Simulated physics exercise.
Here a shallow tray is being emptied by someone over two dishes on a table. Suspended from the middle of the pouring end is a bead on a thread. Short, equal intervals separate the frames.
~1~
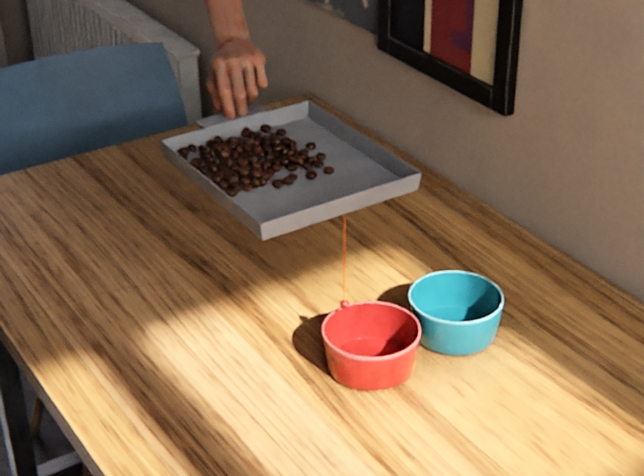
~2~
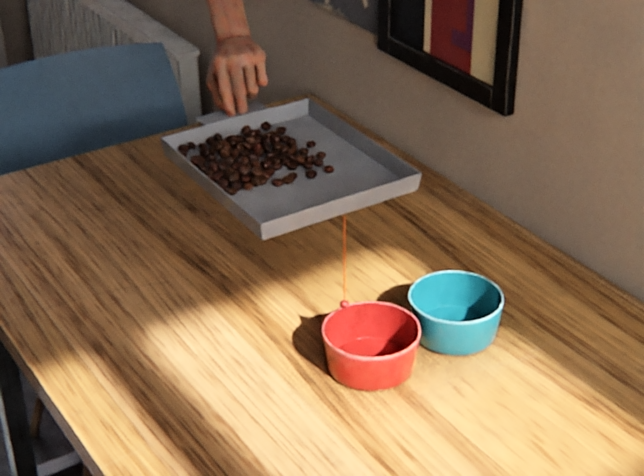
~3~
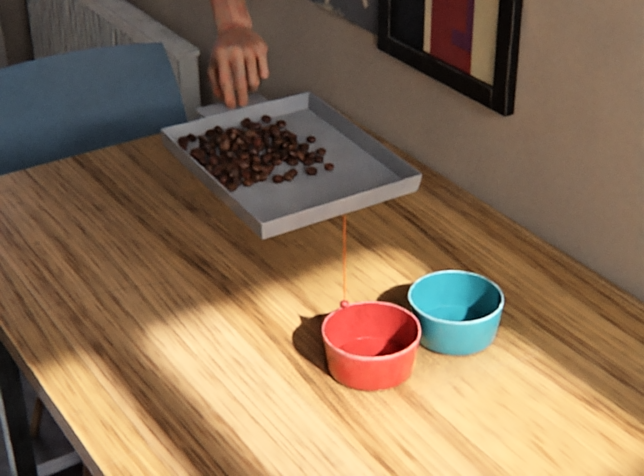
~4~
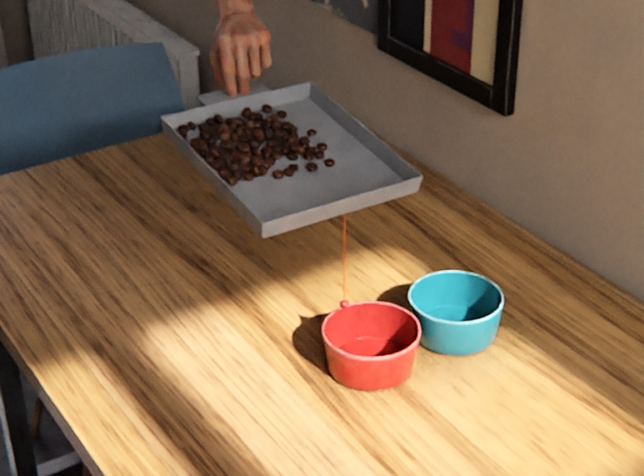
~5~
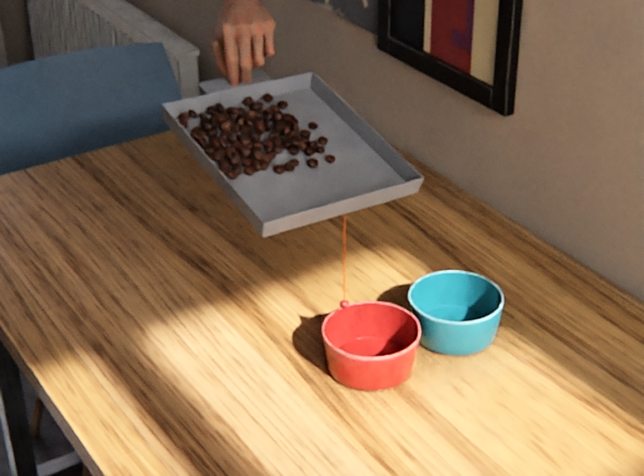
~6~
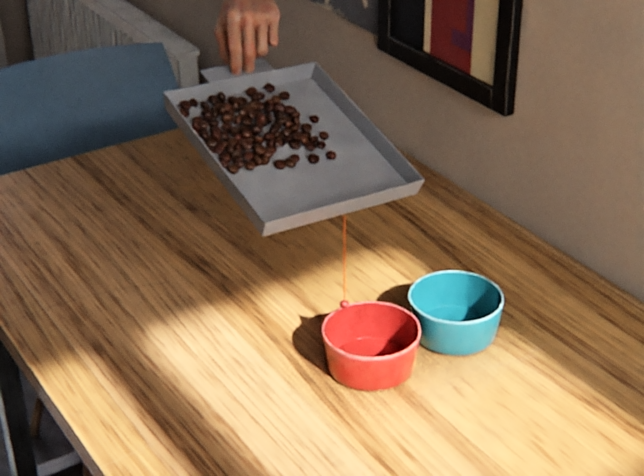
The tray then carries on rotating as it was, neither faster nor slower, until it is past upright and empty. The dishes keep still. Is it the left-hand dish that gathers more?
Yes.
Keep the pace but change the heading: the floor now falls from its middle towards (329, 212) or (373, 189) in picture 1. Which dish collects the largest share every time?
Try 1: The left-side dish; try 2: The right-side dish.
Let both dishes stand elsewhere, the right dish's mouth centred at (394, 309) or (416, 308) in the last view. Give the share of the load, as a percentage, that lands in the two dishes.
About 70 in a hundred, then about 90 in a hundred.
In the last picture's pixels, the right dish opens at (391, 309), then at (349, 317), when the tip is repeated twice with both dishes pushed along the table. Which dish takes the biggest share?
Result for the first try: The dish on the right side; for the second: The dish on the right side.
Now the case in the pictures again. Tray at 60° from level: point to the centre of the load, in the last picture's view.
The load is centred around (356, 192).
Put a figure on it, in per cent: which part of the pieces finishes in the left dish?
I'd put it at some 50 per cent.
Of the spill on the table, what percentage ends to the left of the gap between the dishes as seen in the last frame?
40 per cent, roughly.
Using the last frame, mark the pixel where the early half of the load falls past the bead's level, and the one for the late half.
Near (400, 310) and later near (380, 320).
Soon, tray tipped steeply; nearly all on the tray; a small part in the air.
A while on, tray tipped right over; about two thirds on the tray; a small part in the left dish; a stray few in the right dish; a small part outside both; a small part in the air.
Towards the end, tray tipped past a quarter turn; about half in the left dish; about a quarter in the right dish; about a quarter outside both.
Finally, tray tipped past a quarter turn; about half in the left dish; about a quarter in the right dish; about a quarter outside both.
